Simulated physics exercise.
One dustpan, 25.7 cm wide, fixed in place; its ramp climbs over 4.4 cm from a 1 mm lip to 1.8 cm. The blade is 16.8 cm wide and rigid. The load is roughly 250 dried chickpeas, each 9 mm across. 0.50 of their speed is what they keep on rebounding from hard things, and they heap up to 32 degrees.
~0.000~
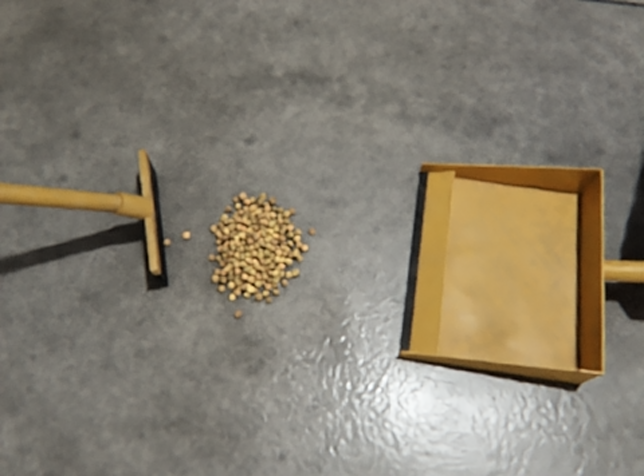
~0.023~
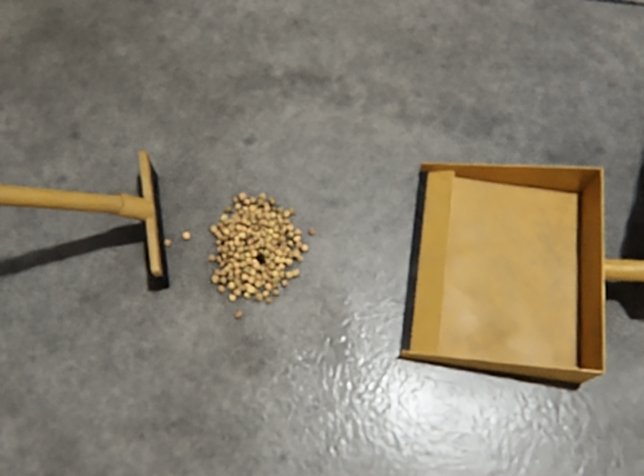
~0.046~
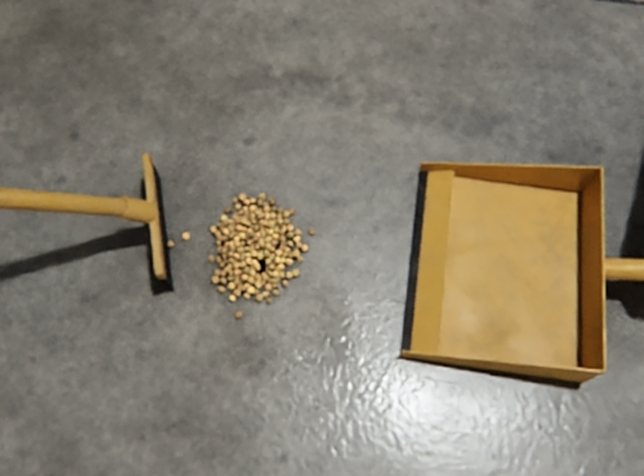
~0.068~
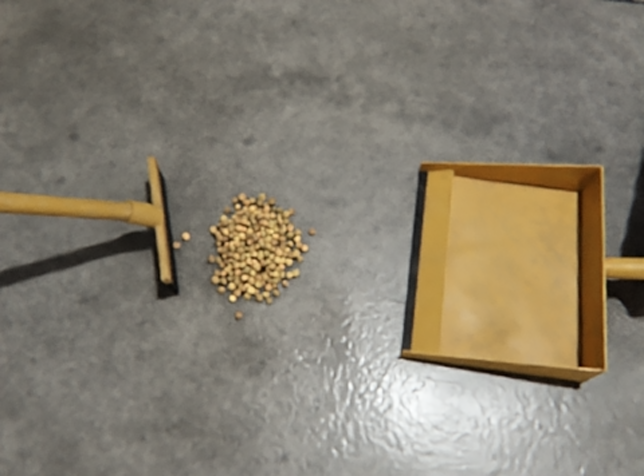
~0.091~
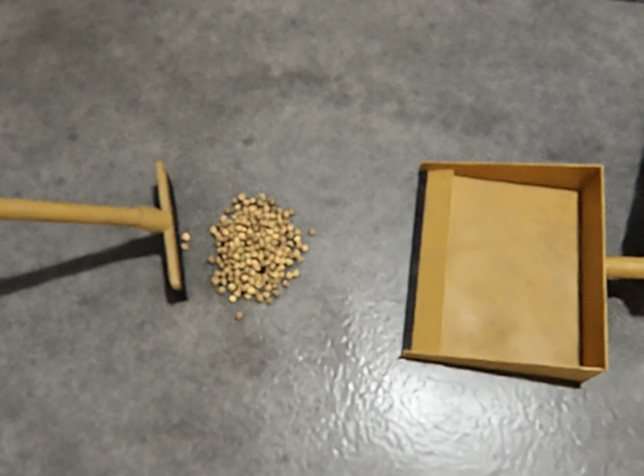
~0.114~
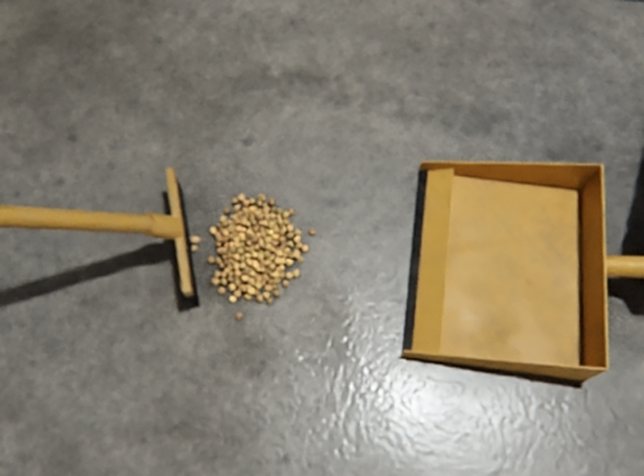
A wooden-handled blade on the left starts almost still, then slides slowly to the right and slightly toward the viewer across a gray floor. It nudges a couple of stray chickpeas along and nears the heaped pile, which stays in place, while the tan dustpan on the right sits still.
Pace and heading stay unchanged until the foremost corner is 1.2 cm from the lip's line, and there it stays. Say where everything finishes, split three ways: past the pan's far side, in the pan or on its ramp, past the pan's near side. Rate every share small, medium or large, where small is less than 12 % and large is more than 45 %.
Ratings - far side: Small; pan: Small; near side: Small.
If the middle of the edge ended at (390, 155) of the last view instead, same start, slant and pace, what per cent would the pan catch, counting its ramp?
Some 15 per cent.
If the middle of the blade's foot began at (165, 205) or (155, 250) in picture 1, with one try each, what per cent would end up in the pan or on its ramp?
Close to 5 in a hundred, then close to 0 in a hundred.
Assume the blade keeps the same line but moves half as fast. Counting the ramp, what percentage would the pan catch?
Some 0 %.
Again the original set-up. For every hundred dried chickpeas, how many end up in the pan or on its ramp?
About 5 per cent.
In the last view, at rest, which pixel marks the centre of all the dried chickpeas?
After settling, the middle sits near (363, 253).
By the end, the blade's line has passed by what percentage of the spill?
Something like 40 per cent, roughly.
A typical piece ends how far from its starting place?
14 cm, roughly.
Then, at 0.30 s, middle of the blade 16 cm from the lip; 0 % over the lip, far side 0 %, near side 0 %.
After 0.43 s, middle of the blade 7 cm from the lip; 0 % over the lip, far side 0 %, near side 5 %.
After 0.68 s, middle of the blade 4 cm from the lip; 5 % over the lip, far side 0 %, near side 5 %.
By 1.0 s all is still; far side 0 %, pan 5 %, near side 5 %, in front of the lip or behind the blade 90 %.
